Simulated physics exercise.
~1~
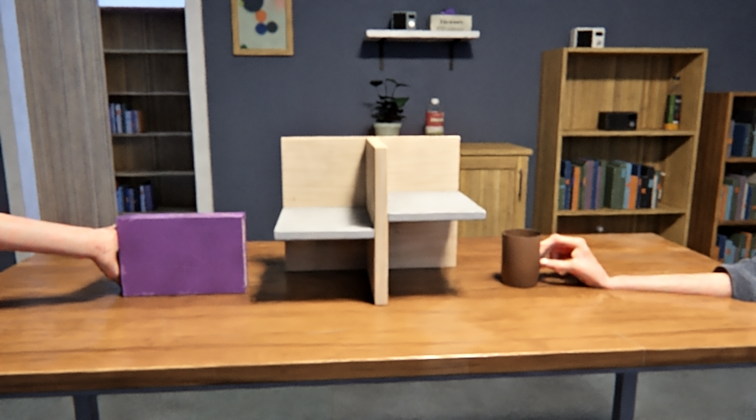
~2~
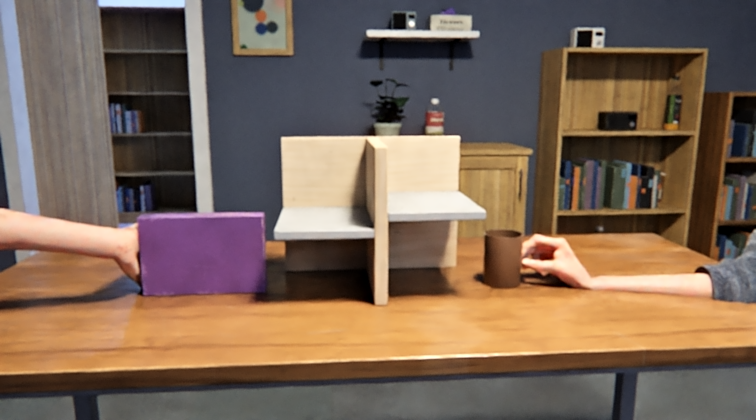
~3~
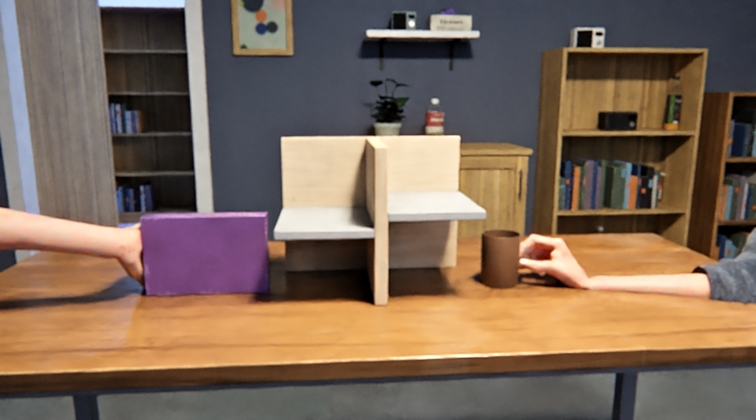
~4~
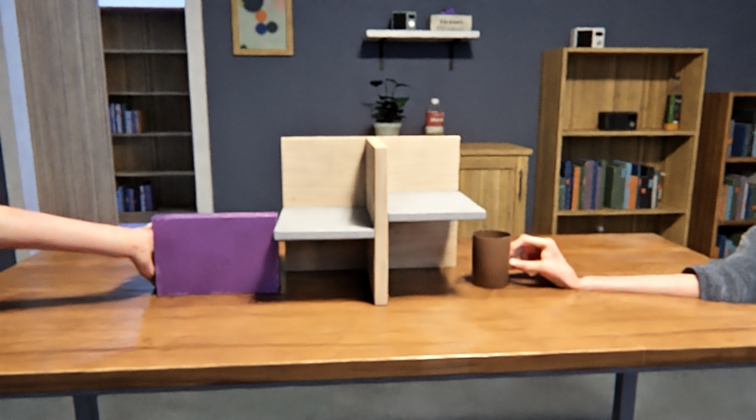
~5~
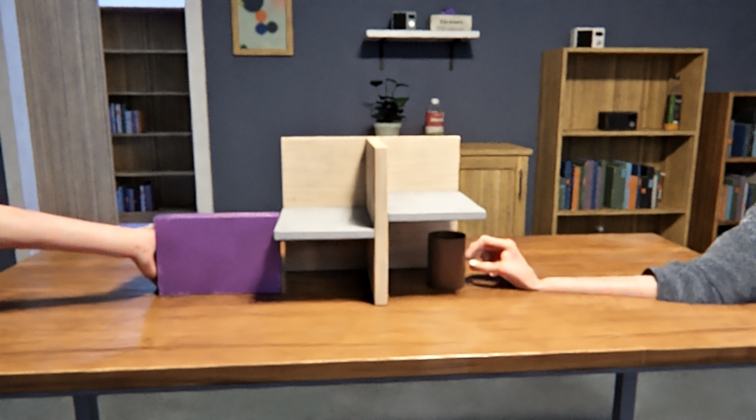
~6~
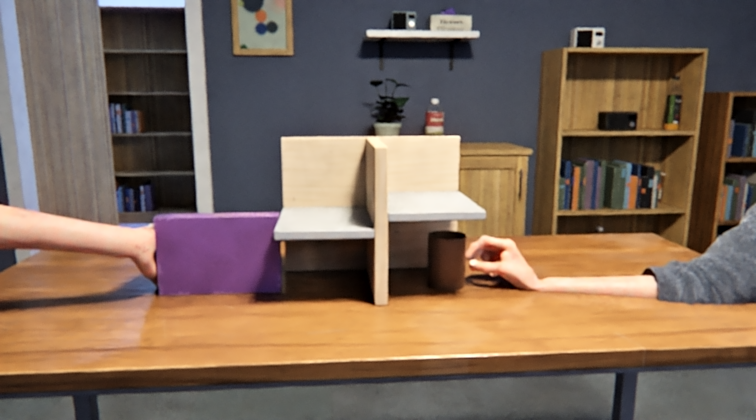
We see two hands slide a purple book on its side and an upright brown beaker inward toward a small wooden rack on a table; the book stops against the left shelf's edge, and the beaker slides in under the right shelf.
